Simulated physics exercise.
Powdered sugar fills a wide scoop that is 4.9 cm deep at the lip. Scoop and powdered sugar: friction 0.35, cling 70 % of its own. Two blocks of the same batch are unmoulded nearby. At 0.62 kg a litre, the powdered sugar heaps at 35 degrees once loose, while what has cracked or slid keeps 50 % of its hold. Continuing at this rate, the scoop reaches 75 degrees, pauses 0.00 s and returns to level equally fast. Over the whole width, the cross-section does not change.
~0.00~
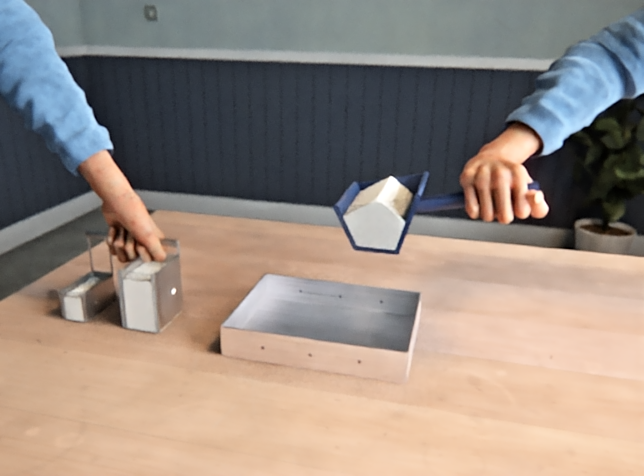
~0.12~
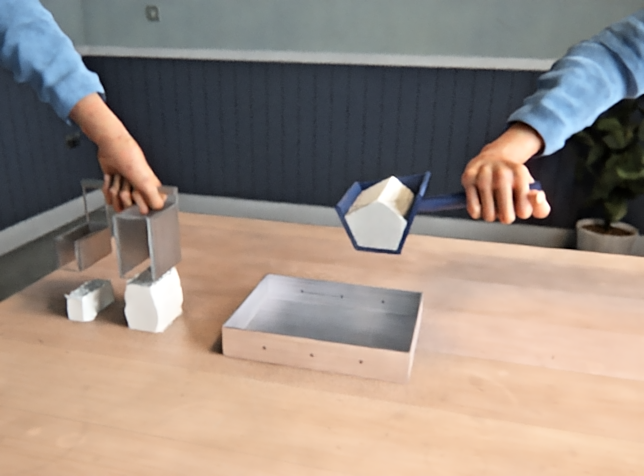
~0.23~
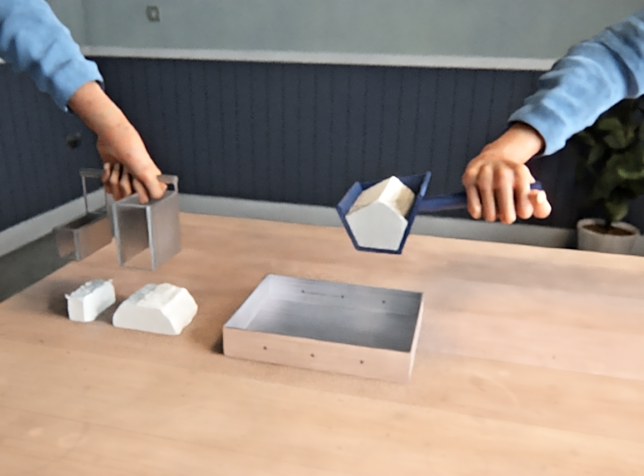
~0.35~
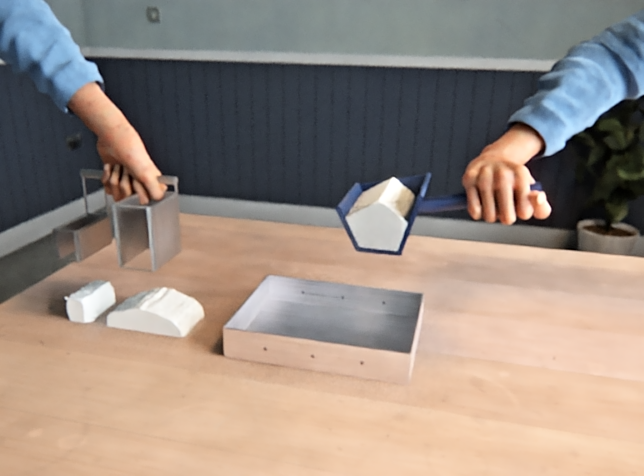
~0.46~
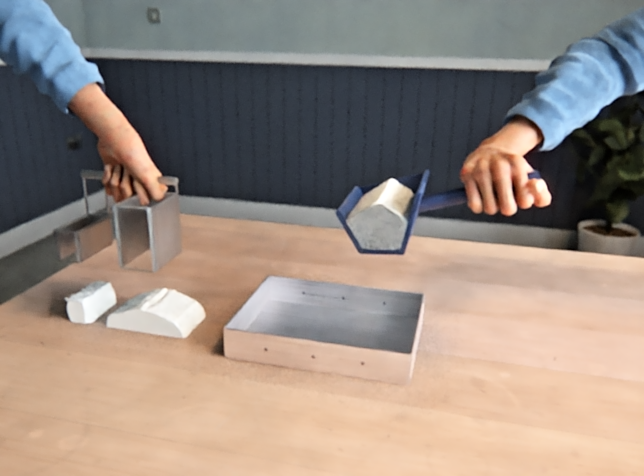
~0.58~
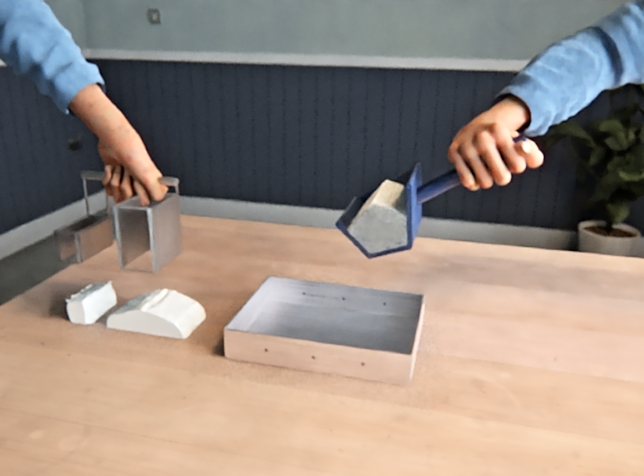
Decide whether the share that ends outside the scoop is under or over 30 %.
Prediction - in excess of 30 percent.
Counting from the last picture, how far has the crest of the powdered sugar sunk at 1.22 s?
Roughly 2.0 cm.
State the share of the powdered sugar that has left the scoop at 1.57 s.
Estimated share: Around 40 percent.
After 0.87 s, the scoop is at 63 degrees and 0 % has left it.
After 1.22 s, the scoop is at 59 degrees and 37 % has left it.
After 1.57 s, the scoop is at 8 degrees and 38 % has left it.
After 1.91 s, the scoop is at 0 degrees and 38 % has left it.
After 2.02 s, at the end, the scoop is at 0 degrees and 38 % has left it.
